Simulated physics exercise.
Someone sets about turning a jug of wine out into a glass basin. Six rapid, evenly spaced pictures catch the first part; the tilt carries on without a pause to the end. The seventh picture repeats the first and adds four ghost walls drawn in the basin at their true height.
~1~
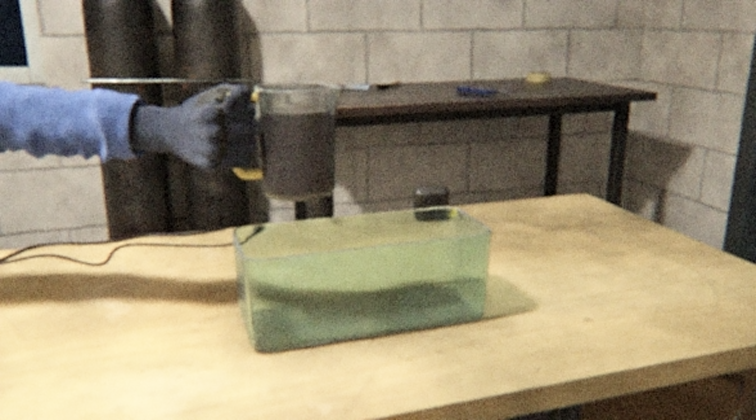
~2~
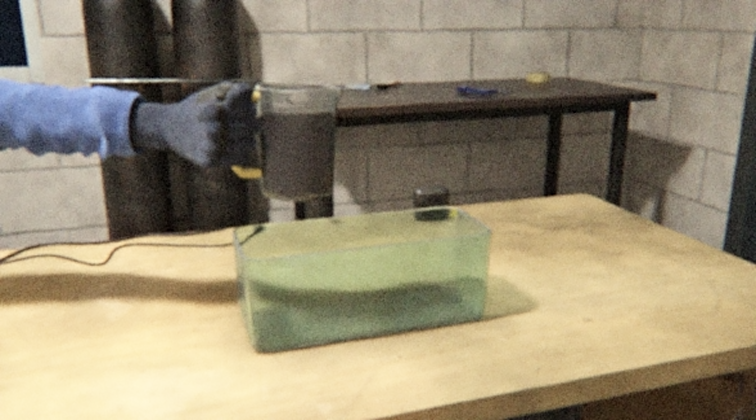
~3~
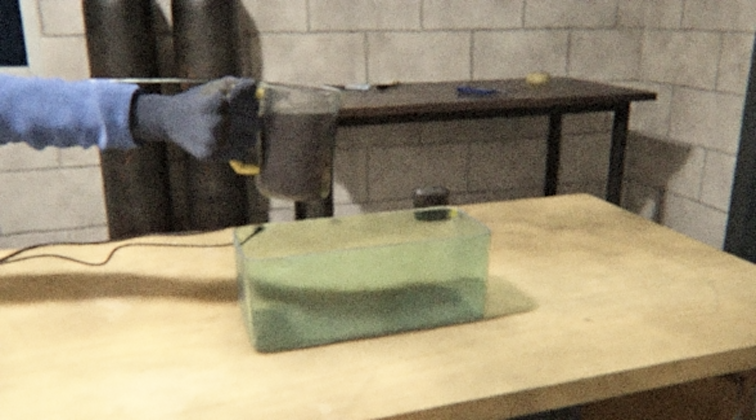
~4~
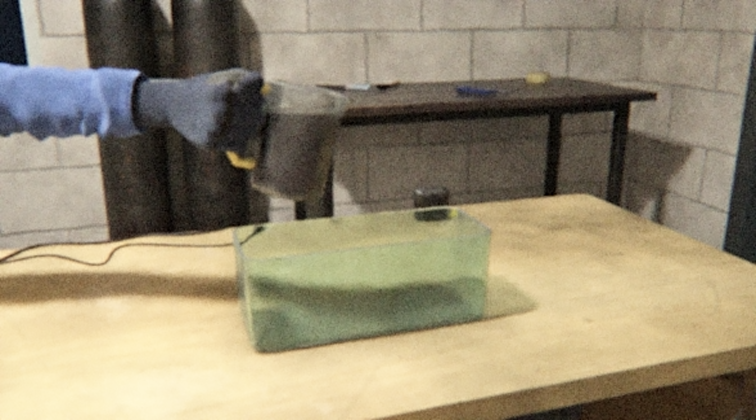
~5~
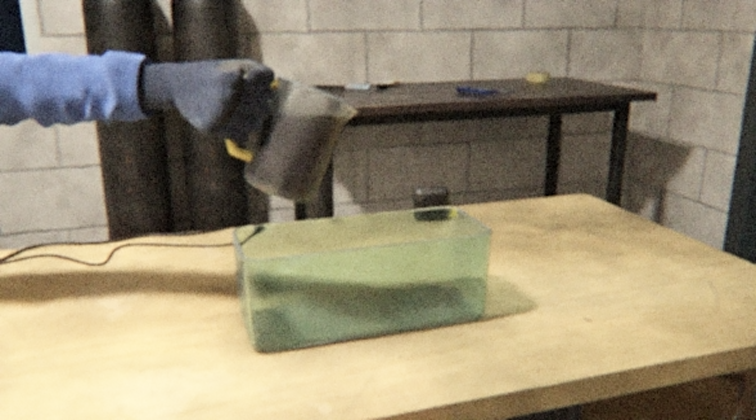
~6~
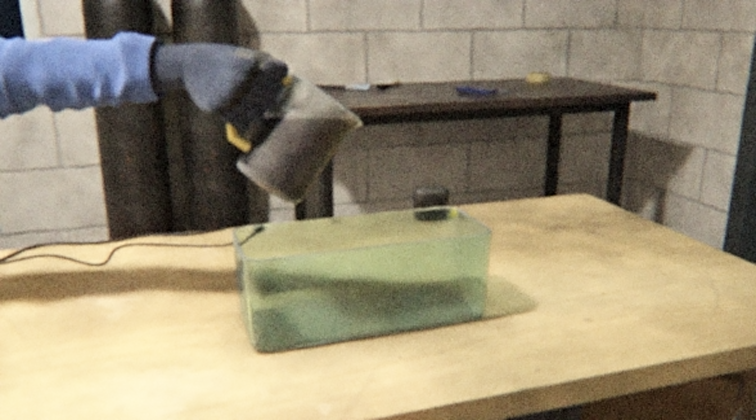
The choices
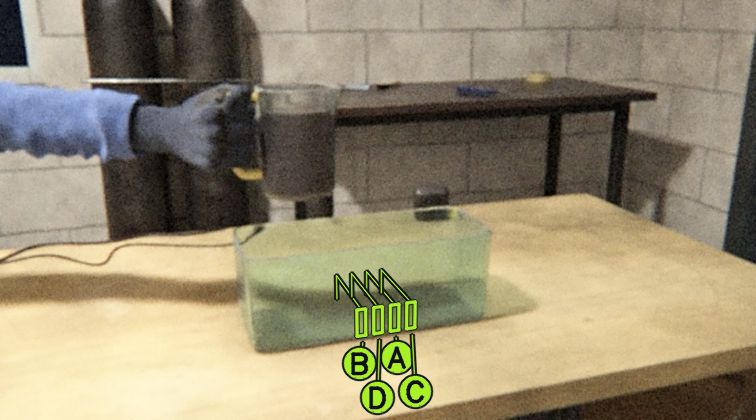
A gloved hand holds a jug of dark liquid above a glass basin and tilts it rightward.
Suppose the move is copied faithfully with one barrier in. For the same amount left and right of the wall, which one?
Use position C.
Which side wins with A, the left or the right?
The right one.
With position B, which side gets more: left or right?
The right one.
On the marked copy, A at (396, 337); B at (362, 342); C at (412, 334); D at (379, 339).
Choosing A, about 17 % ends left of the wall and 82 % right of it.
Choosing B, about 11 % ends left of the wall and 87 % right of it.
Choosing C, about 50 % ends left of the wall and 49 % right of it.
Choosing D, about 8 % ends left of the wall and 91 % right of it.
